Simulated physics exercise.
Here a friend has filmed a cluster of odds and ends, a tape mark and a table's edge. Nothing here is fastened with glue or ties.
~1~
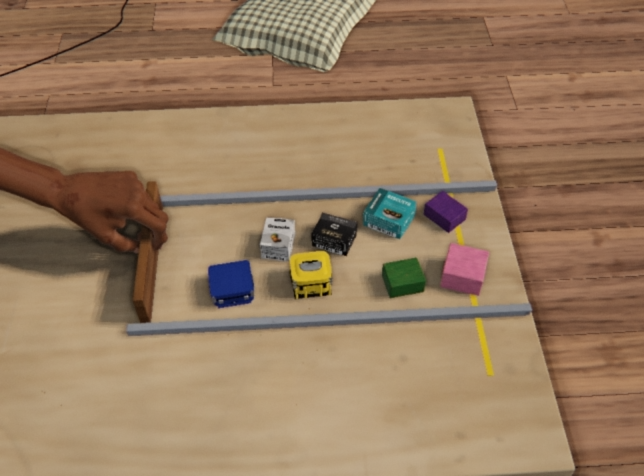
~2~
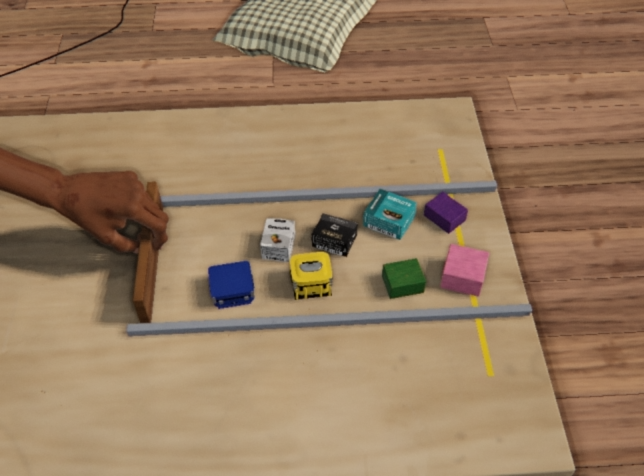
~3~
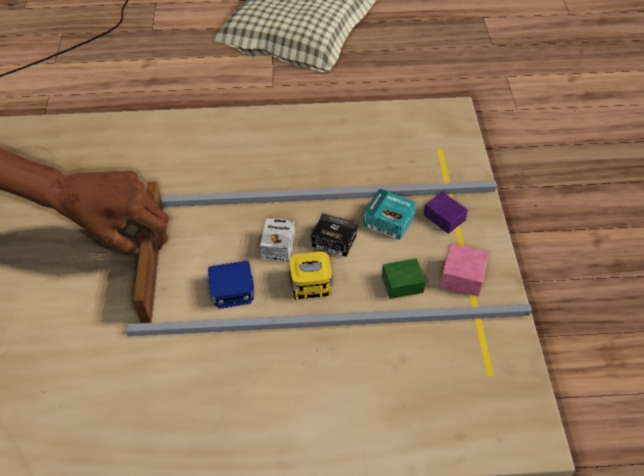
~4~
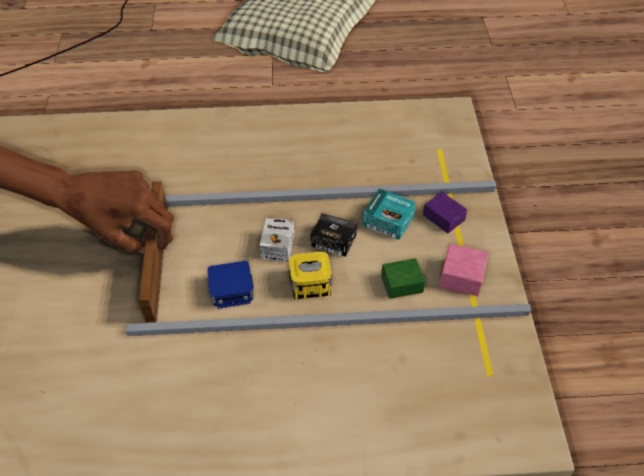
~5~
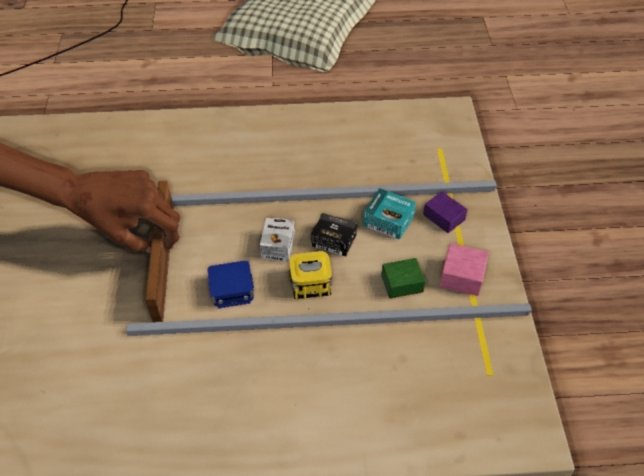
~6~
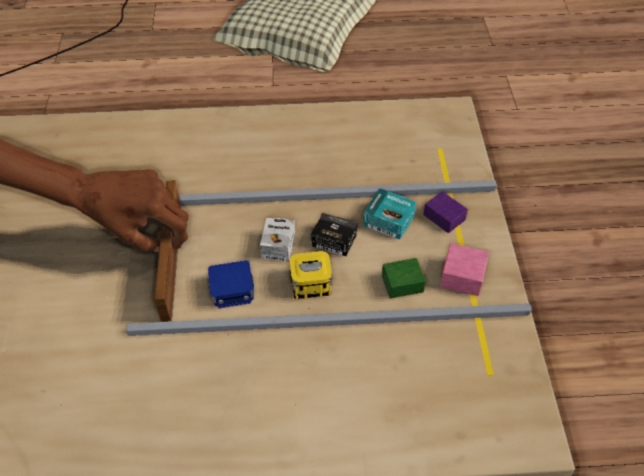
A hand at the left grips an upright wooden board on a pale tabletop, seen from above at an angle, with a checked cushion on the plank floor beyond. Between two grey rails sit blue, white, yellow, black, turquoise and green objects, with purple and pink blocks by a yellow tape line at right. The board stays still, then slides slightly right, touching nothing, while the objects and camera remain still.
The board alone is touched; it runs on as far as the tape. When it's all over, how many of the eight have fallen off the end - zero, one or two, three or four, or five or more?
From what I see, the table loses three or four of them.
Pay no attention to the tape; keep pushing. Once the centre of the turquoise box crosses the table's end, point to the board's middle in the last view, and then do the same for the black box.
The middle is at (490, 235) when it's the turquoise box, and at (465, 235) when it's the black box.
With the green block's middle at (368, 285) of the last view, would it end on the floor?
In that case it plunges.
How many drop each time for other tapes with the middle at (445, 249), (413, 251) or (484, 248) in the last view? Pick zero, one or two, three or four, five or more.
One or two; one or two; more than four.
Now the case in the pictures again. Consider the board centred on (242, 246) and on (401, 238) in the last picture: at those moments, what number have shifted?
1 by the first point, 8 by the second.
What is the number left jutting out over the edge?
The answer comes to 1.
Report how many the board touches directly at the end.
3 in contact.
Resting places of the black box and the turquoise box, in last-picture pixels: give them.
They finish at roughly (512, 242) and (475, 201) respectively.
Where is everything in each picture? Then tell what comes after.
The first frame shows pink block (465, 269); purple block (446, 212); green block (403, 278); board (149, 250); tape (462, 248).
The second frame shows purple block (446, 212); turquoise box (390, 214).
The third frame shows green block (403, 279); yellow case (311, 275).
The fourth frame shows pink block (464, 270); board (154, 250).
The fifth frame shows purple block (445, 212); black box (334, 234).
The sixth frame shows pink block (465, 269); purple block (446, 212); green block (403, 278); board (169, 249); tape (462, 248).
Early on, none off yet; pink block at rest near (465, 269); purple block at rest near (446, 212); green block at rest near (403, 278).
A while later, none off yet; pink block travelled a little near (478, 267); purple block at rest near (446, 212); green block travelled about its own width near (441, 279).
Further along, one off so far; pink block in the air near (535, 347); purple block travelled a little near (466, 212); green block travelled well along near (519, 275).
Finally, the number that fall off is three or four; lost, yellow case, green block, purple block and pink block.
